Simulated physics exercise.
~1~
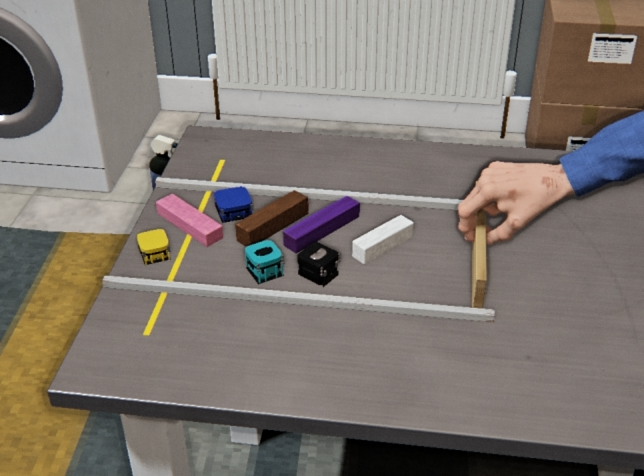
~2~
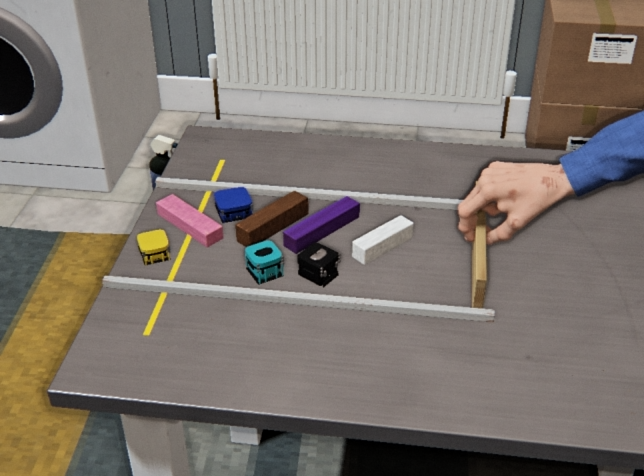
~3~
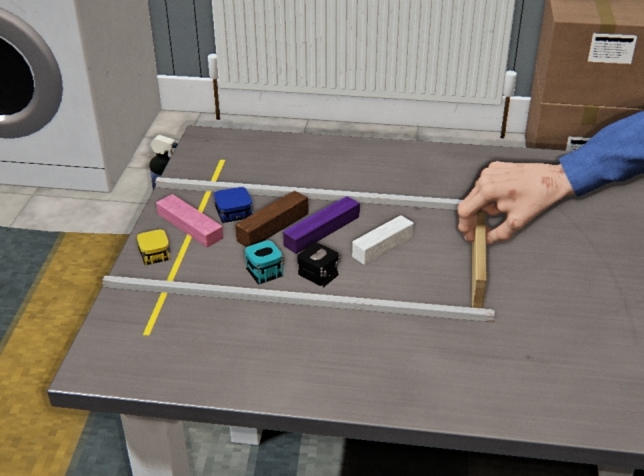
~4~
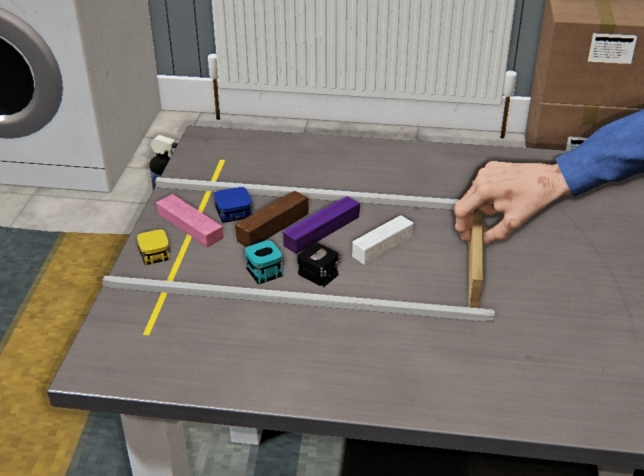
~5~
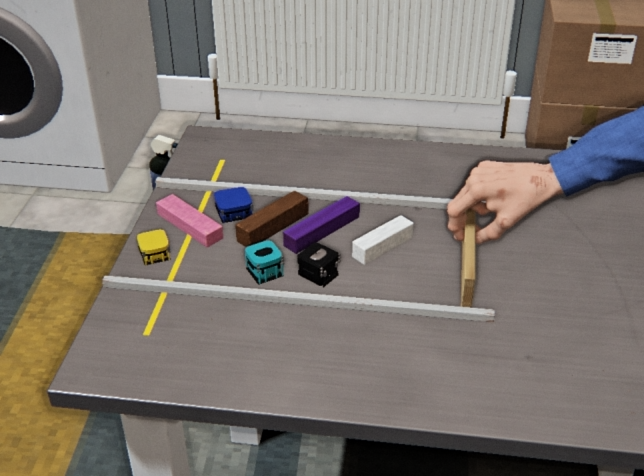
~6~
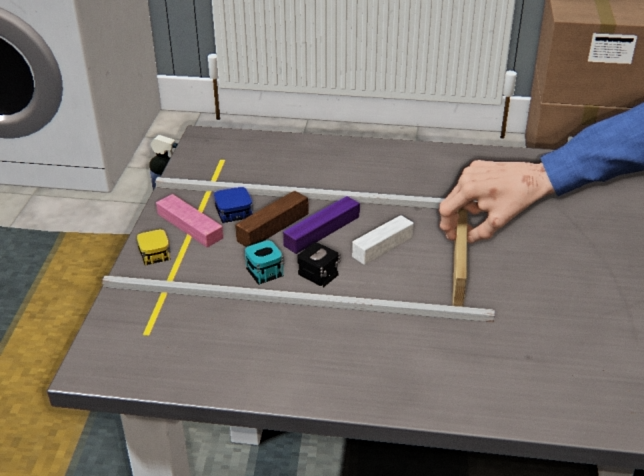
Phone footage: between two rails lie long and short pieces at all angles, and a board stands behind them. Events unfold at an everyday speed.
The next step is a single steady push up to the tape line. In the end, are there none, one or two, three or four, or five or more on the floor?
I expect three or else four of them will drop off.
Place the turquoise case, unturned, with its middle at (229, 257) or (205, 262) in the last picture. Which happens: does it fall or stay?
The turquoise case does not fall; stays on.
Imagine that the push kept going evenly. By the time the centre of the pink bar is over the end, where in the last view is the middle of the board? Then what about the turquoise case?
Pink bar: (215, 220); turquoise case: (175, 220).
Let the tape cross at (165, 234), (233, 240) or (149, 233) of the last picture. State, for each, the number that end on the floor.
The counts: 5, 0 and 6.
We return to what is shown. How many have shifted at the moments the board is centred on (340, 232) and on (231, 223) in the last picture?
Up to then 3, and up to the other point 8.
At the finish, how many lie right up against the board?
It's 2 of them.
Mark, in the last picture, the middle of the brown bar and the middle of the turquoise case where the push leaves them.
First at (153, 205); second at (134, 249).
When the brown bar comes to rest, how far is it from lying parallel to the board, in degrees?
It is near 5° out of line.
Soon after, none off yet; yellow case at rest near (154, 248); pink bar at rest near (189, 220); blue case at rest near (234, 205).
In the end, the number that fall off is three or four; gone, blue case, pink bar and yellow case.
